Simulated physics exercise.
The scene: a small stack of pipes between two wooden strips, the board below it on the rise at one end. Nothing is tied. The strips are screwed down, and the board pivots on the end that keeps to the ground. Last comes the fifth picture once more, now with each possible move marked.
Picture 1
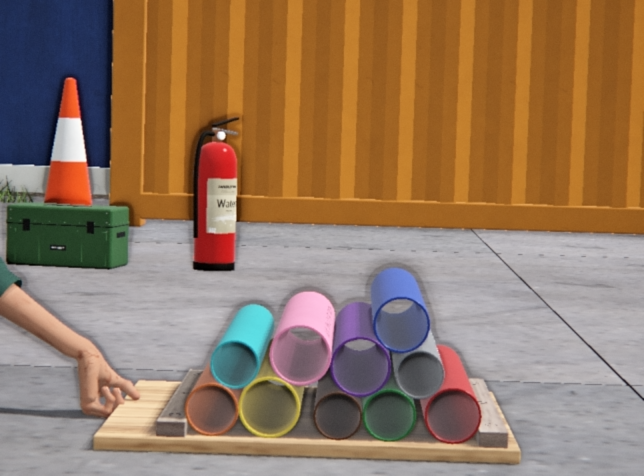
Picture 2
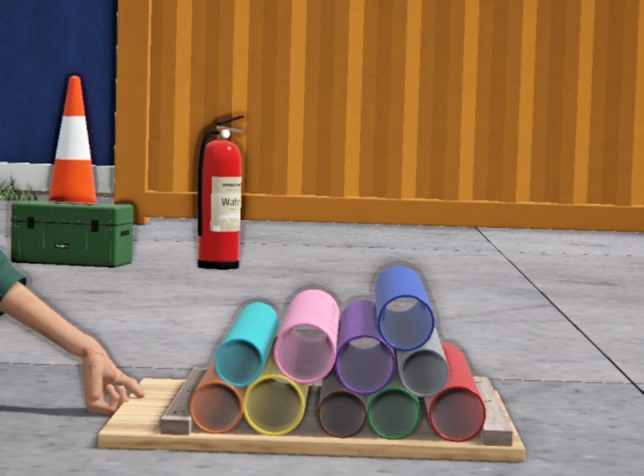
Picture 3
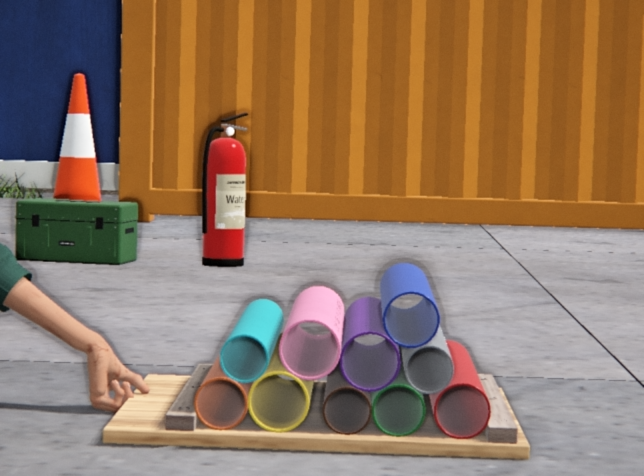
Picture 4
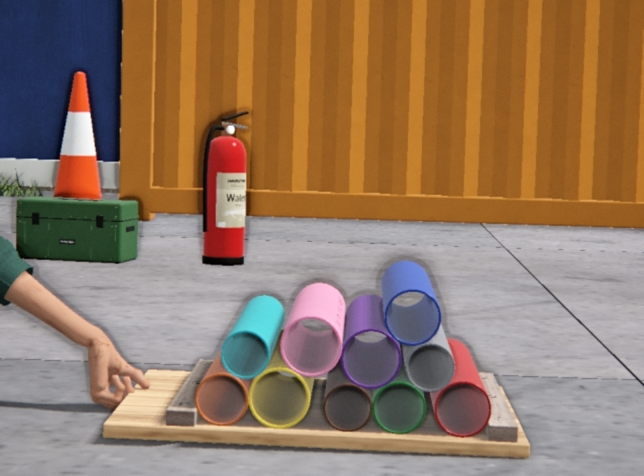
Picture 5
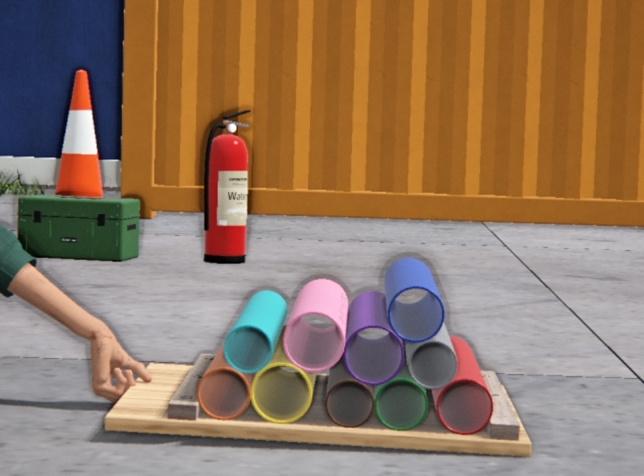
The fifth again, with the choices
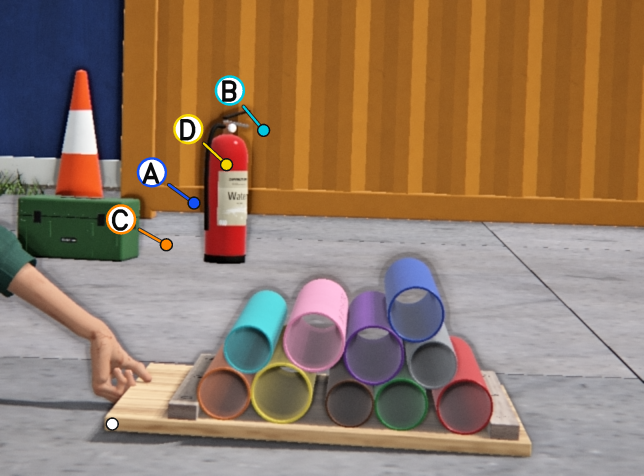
The video shows a hand at the left end of a wooden board on a paved surface, raising that end slightly while the colourful pipes stacked between two strips stay in place, with the view shifting a little.
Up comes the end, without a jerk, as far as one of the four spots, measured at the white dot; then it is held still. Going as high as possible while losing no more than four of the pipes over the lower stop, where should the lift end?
It can be raised to A.
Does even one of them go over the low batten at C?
Yes.
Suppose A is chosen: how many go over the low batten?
It comes to four.
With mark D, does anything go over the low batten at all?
Yes.
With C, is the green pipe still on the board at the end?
Yes.
On the marked copy, A at (194, 203); B at (264, 130); C at (167, 245); D at (226, 165); the white dot at (112, 424).
With A. Early on, board at 19°.
Further on, board at 34°.
At the end, board at 34°, four over the low batten (purple, pink, grey, blue).
As for the rest, B ten over the low batten; C four over the low batten (purple, pink, grey, blue); D seven over the low batten.
